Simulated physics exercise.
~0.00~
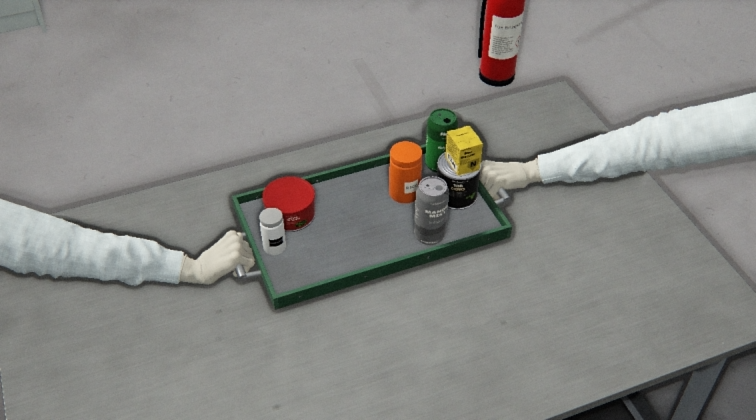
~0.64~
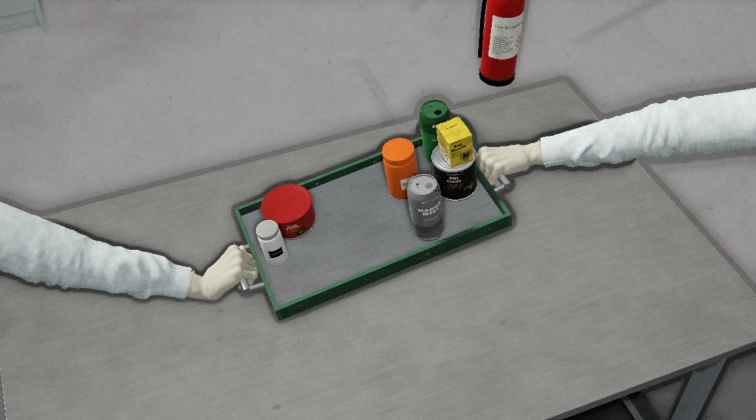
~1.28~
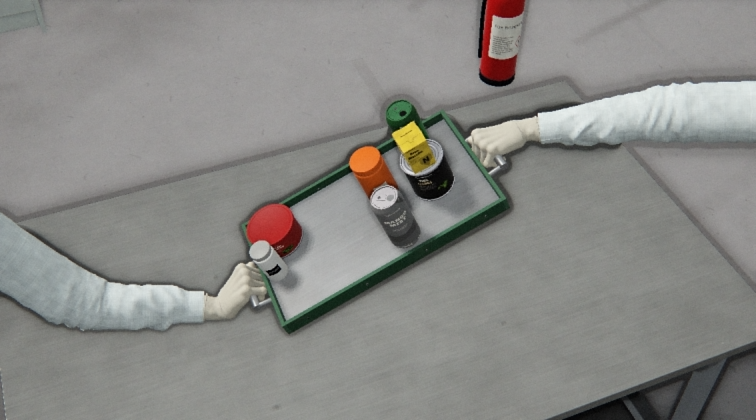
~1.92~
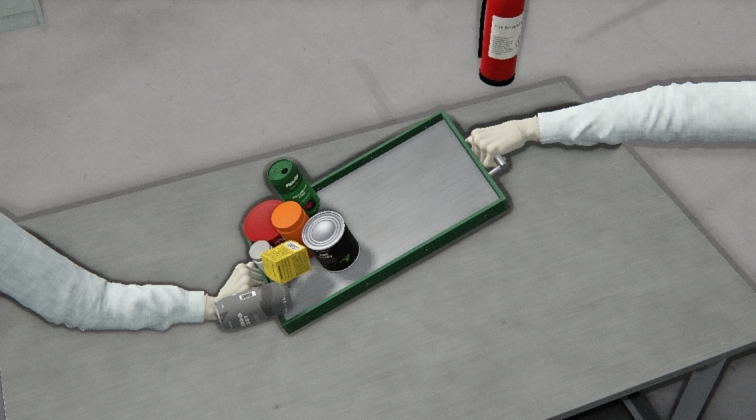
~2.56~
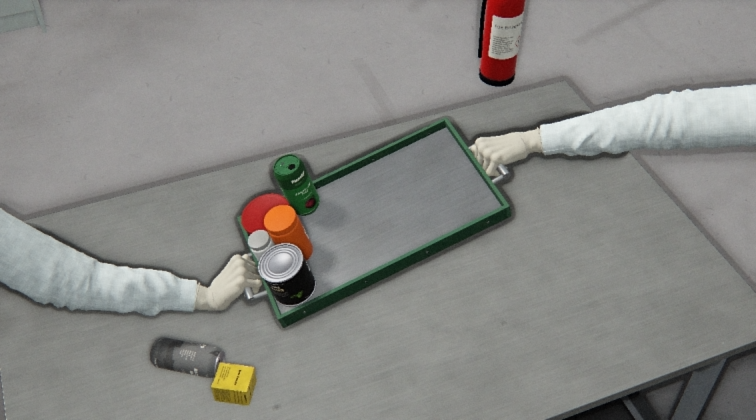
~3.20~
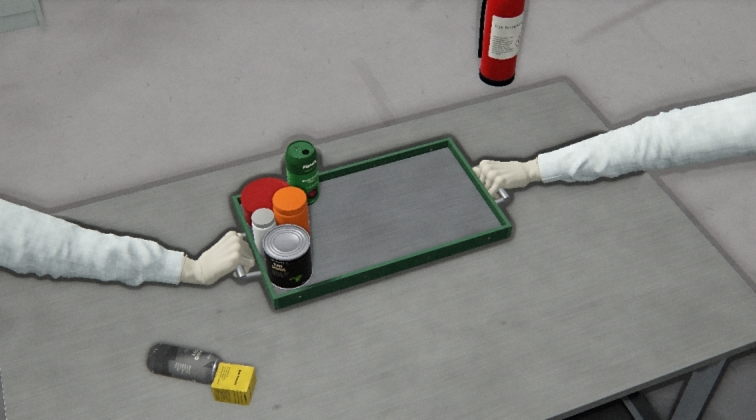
On a grey table, two gloved hands tilt a green-rimmed tray left, sliding containers across and spilling two, then level it.
